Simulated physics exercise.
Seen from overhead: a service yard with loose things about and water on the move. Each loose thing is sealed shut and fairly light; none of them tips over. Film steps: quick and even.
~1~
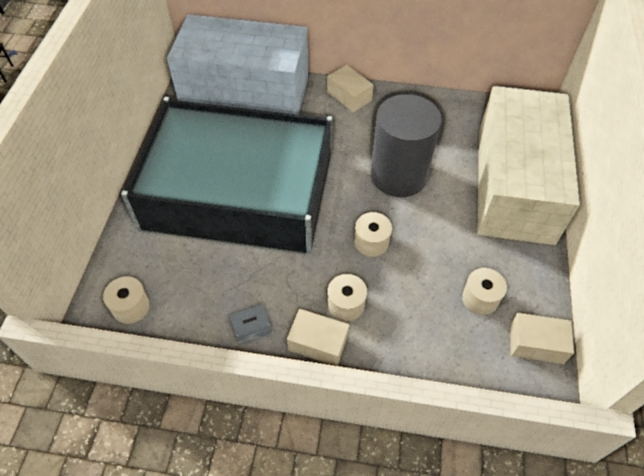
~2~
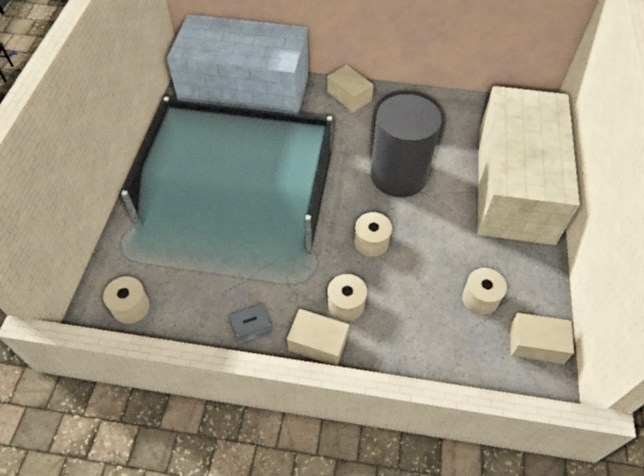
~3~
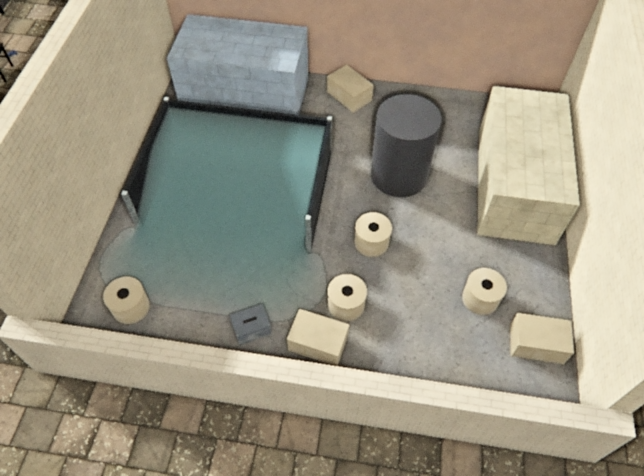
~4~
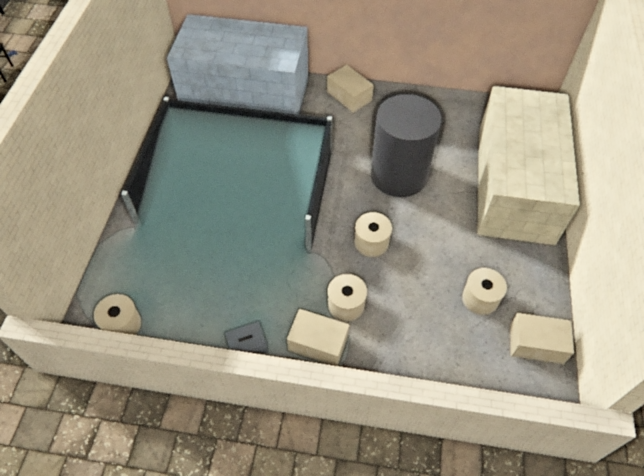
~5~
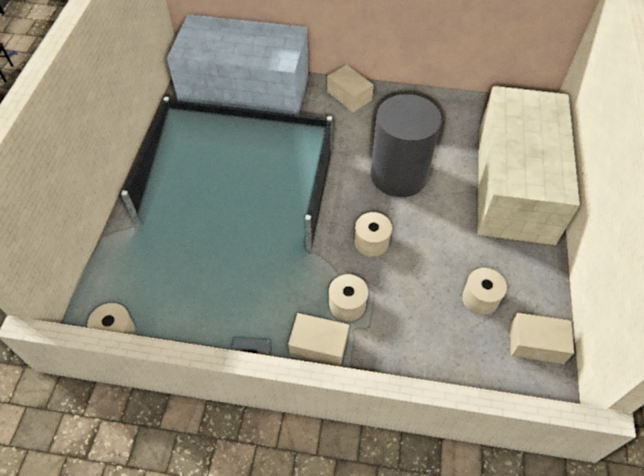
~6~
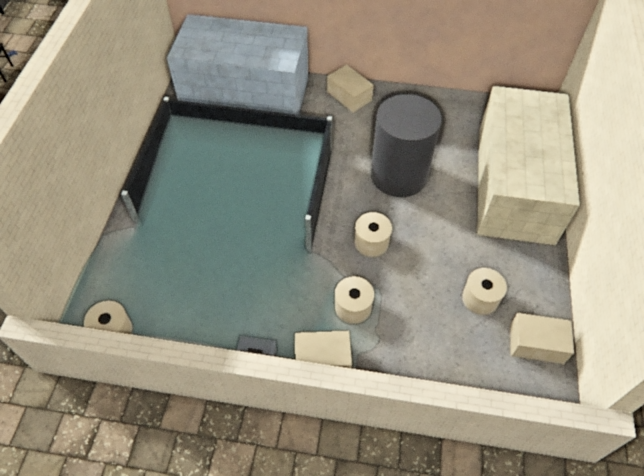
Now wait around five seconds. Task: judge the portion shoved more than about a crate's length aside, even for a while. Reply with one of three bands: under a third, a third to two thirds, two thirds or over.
Two thirds or over.
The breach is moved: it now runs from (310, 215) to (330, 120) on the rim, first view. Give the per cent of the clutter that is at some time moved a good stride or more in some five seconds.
Near 90 in a hundred.
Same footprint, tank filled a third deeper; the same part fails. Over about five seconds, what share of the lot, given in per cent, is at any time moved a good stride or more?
100 per cent.
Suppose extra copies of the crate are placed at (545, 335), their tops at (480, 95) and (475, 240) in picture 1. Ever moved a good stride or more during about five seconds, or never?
Fell short, went the distance.
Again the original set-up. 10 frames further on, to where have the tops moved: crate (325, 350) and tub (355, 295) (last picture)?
About (507, 338), then about (437, 280).
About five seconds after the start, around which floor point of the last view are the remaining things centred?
Roughly at (424, 236).
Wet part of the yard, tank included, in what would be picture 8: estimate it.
30 per cent, roughly.
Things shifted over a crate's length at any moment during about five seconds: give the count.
It adds up to 7.
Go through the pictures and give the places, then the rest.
The first frame shows a tote at (250, 320), on the bottom; a tub at (123, 294), on the bottom; 0 of 8 have shifted.
The second frame shows a tote at (250, 320), on the bottom; a tub at (123, 294) rests on the ground; 0 of 8 have shifted.
The third frame shows a tote at (250, 320) rests on the ground; a tub at (123, 294), on the bottom; 0 of 8 have shifted.
The fourth frame shows a tote at (246, 338), on the bottom, close to its start; a tub at (114, 312) rests on the ground, close to its start; 2 of 8 have shifted.
The fifth frame shows a tote at (250, 351) floats, a stride from its start; a tub at (108, 321), on the bottom, a stride from its start; 2 of 8 have shifted.
The sixth frame shows a tote at (255, 351) floats, a stride from its start; a tub at (105, 319), afloat, a stride from its start; 4 of 8 have shifted.
A moment on, 1 of 8 are well off their spots; 2 afloat.
Next, 4 of 8 are well off their spots; 3 afloat.
Later, 6 of 8 are well off their spots; 6 afloat.
In the end, 7 of 8 are well off their spots, and 7 have been at some point; 6 afloat.
